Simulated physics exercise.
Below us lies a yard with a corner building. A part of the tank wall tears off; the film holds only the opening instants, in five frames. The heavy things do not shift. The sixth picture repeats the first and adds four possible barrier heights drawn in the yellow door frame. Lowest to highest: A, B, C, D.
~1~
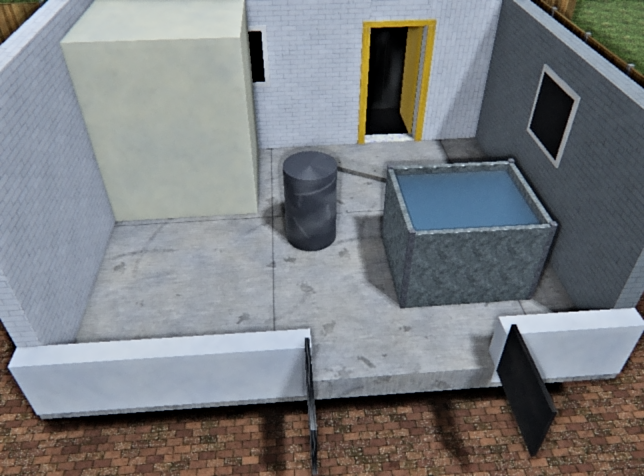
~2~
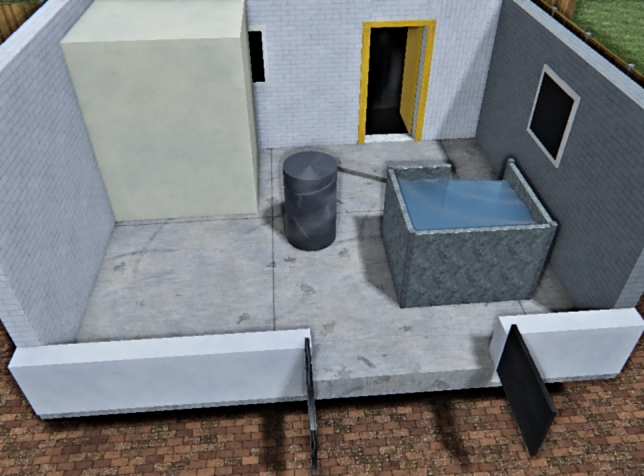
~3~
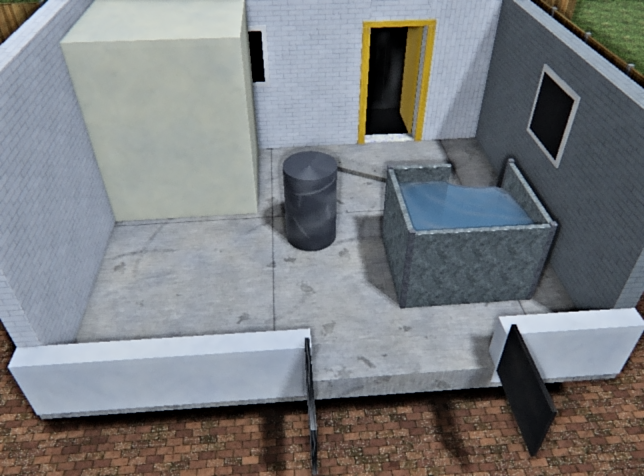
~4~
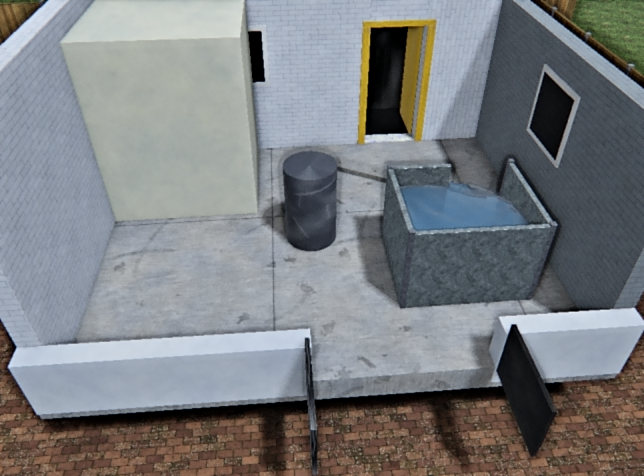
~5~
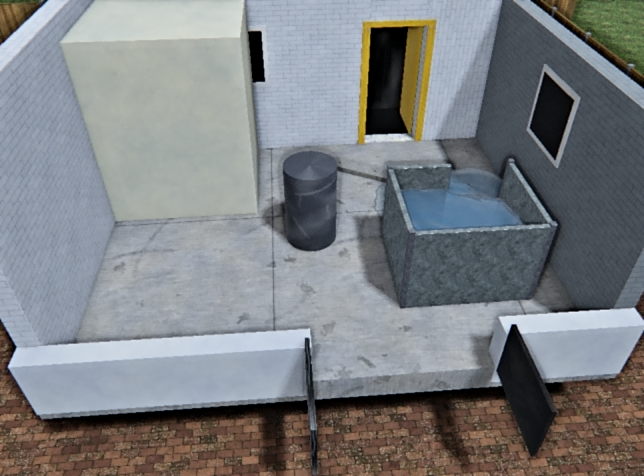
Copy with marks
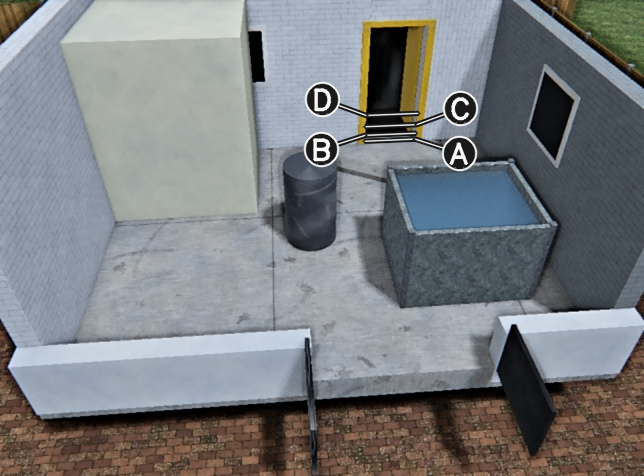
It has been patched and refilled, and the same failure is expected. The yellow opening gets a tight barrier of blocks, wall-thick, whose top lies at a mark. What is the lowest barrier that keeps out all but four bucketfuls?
I would pick line C.
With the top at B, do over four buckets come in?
Yes, it does.
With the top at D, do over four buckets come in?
No, not at all.
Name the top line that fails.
Here it is line B.
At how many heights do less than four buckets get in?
Two.
On the marked copy, A at (390, 140); B at (390, 134); C at (391, 125); D at (392, 114); from the bottom up A, B, C, D.
Choosing A, dozens of bucketfuls pour in.
Choosing B, about 12 bucketfuls get in.
Choosing C, a bucket or two gets in.
Choosing D, nothing gets over.
